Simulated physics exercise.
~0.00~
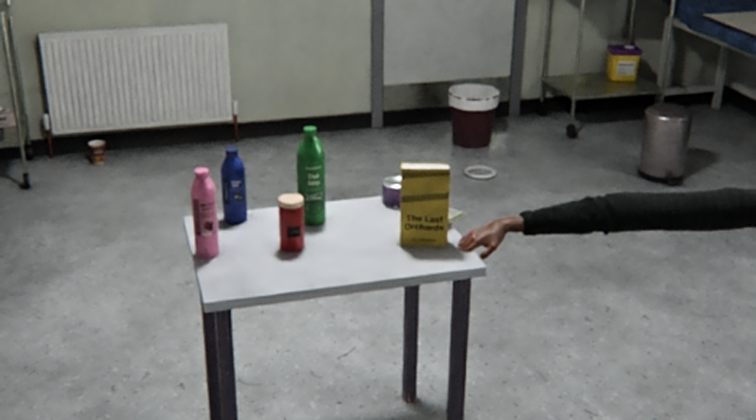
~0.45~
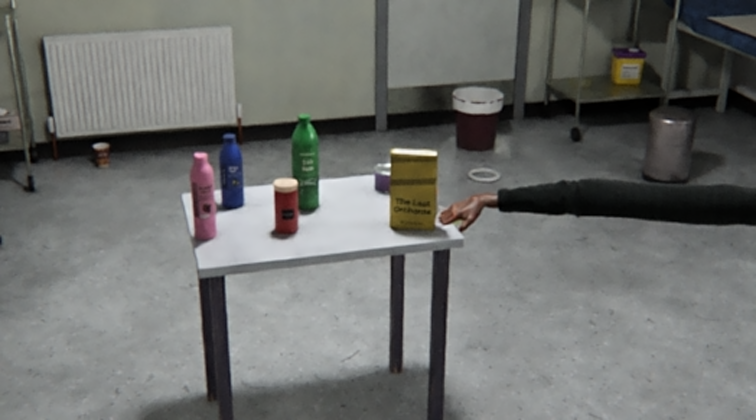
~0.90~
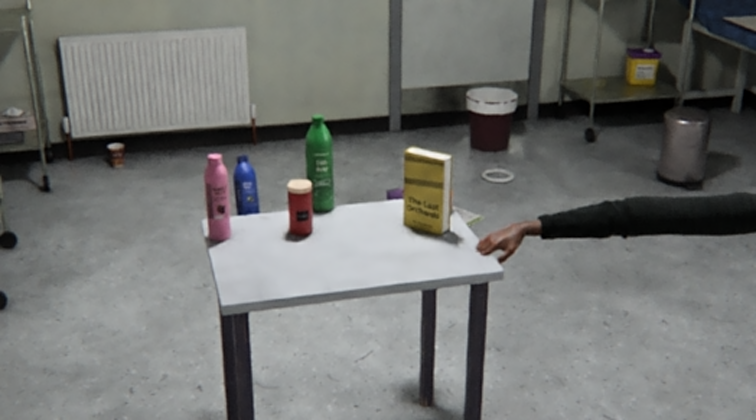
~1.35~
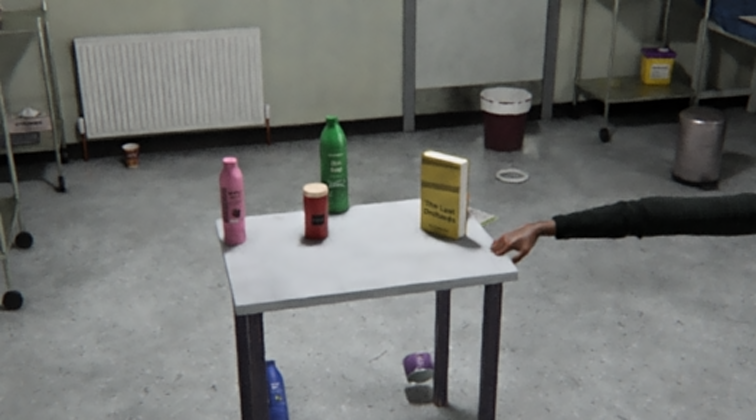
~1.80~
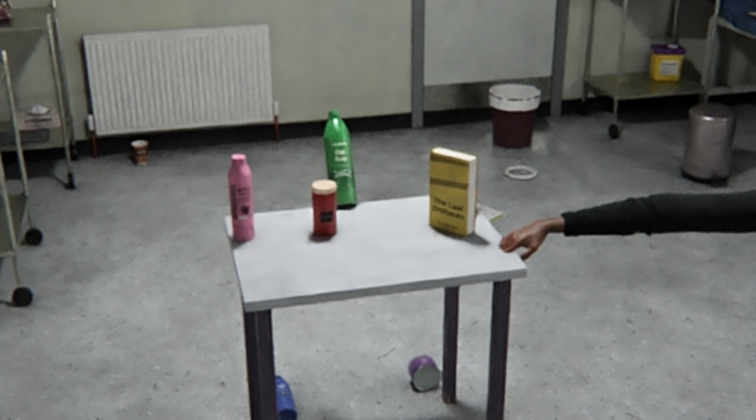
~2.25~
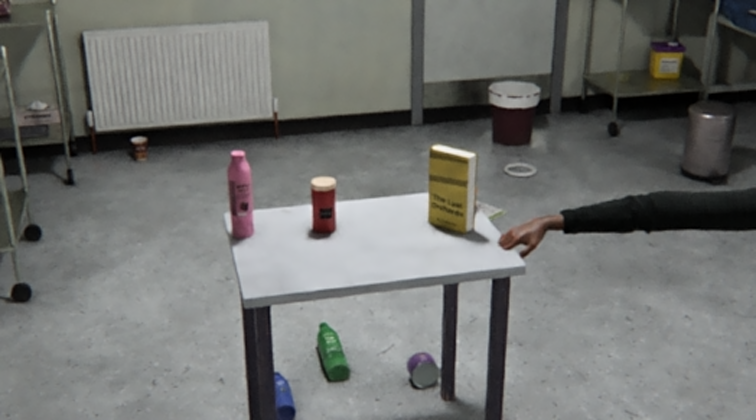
Inside a clinic, a hand jerks a table and three containers fall off, green bottle last.
